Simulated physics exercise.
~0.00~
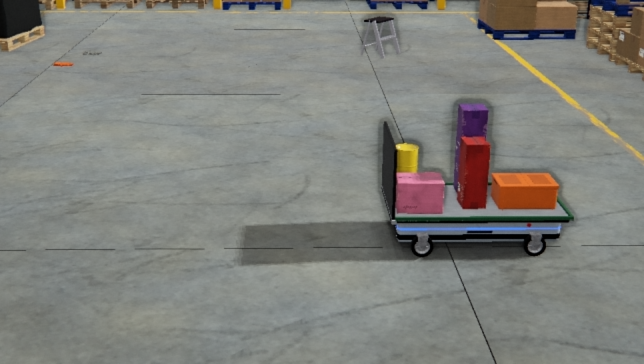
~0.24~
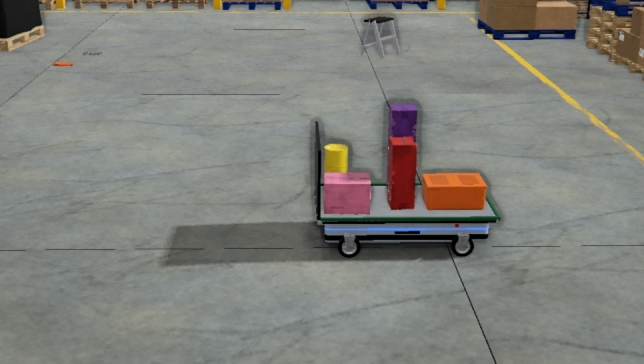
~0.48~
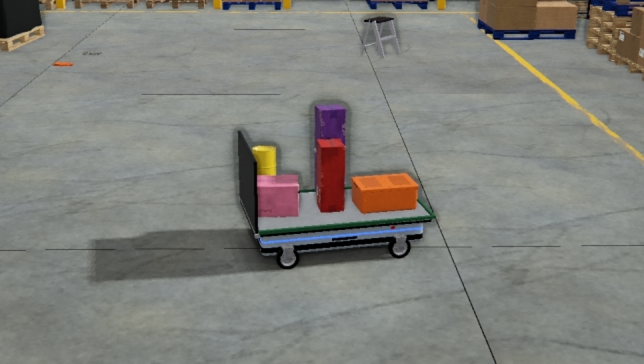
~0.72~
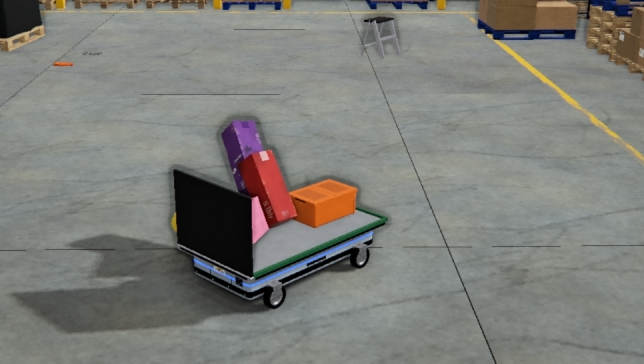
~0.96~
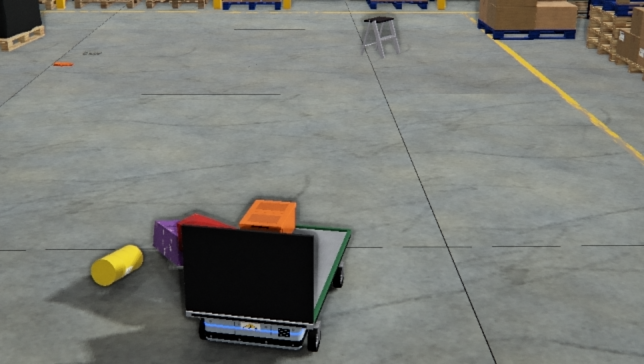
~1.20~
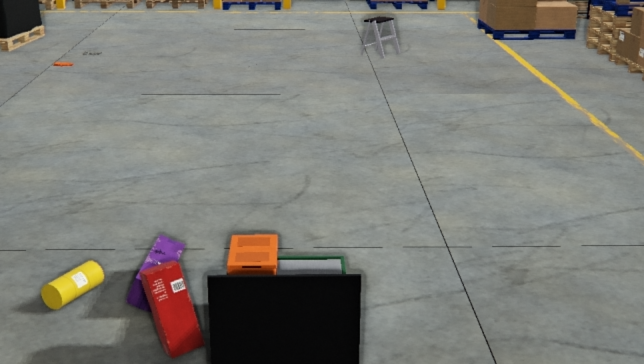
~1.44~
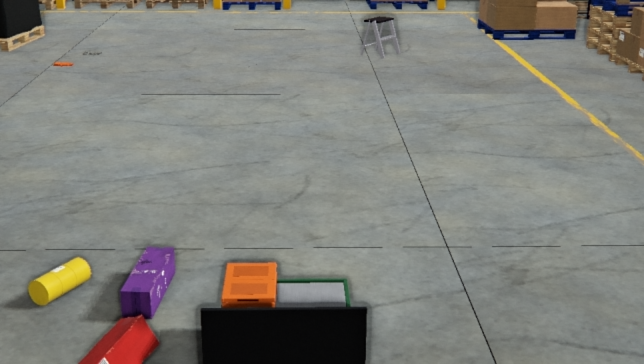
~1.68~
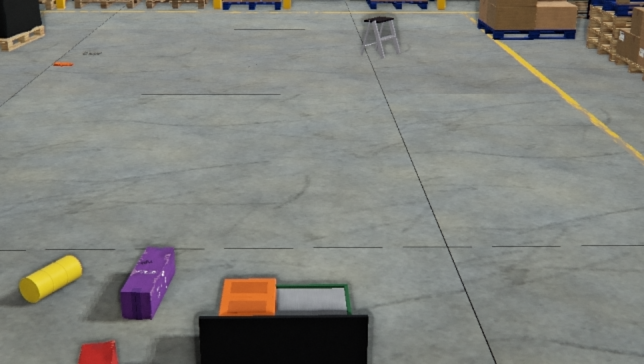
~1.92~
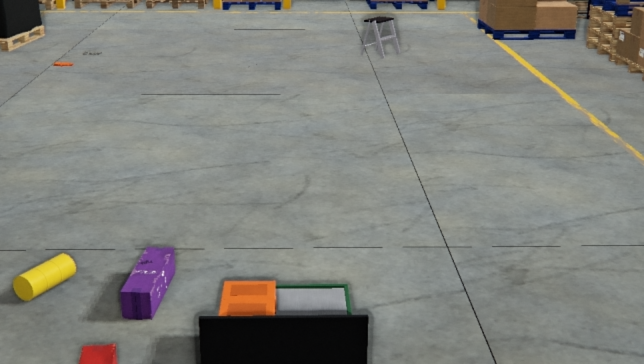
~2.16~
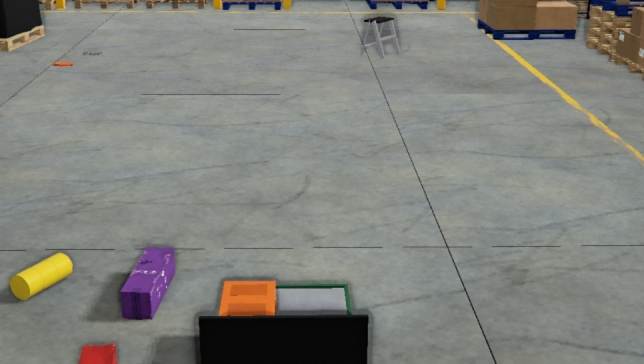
At the start, a flat cart with a tall black board at its leading end rolls left across a warehouse floor, carrying pink, red, purple and orange boxes and a yellow canister. It then swings toward the viewer, and the red and purple boxes tilt over. The canister drops off the side, followed by the two tall boxes, which tumble to the floor on the left. The red box continues toward the bottom edge while the canister rolls slightly left. The cart stops facing the viewer, the orange box still aboard and the pink one hidden from sight.
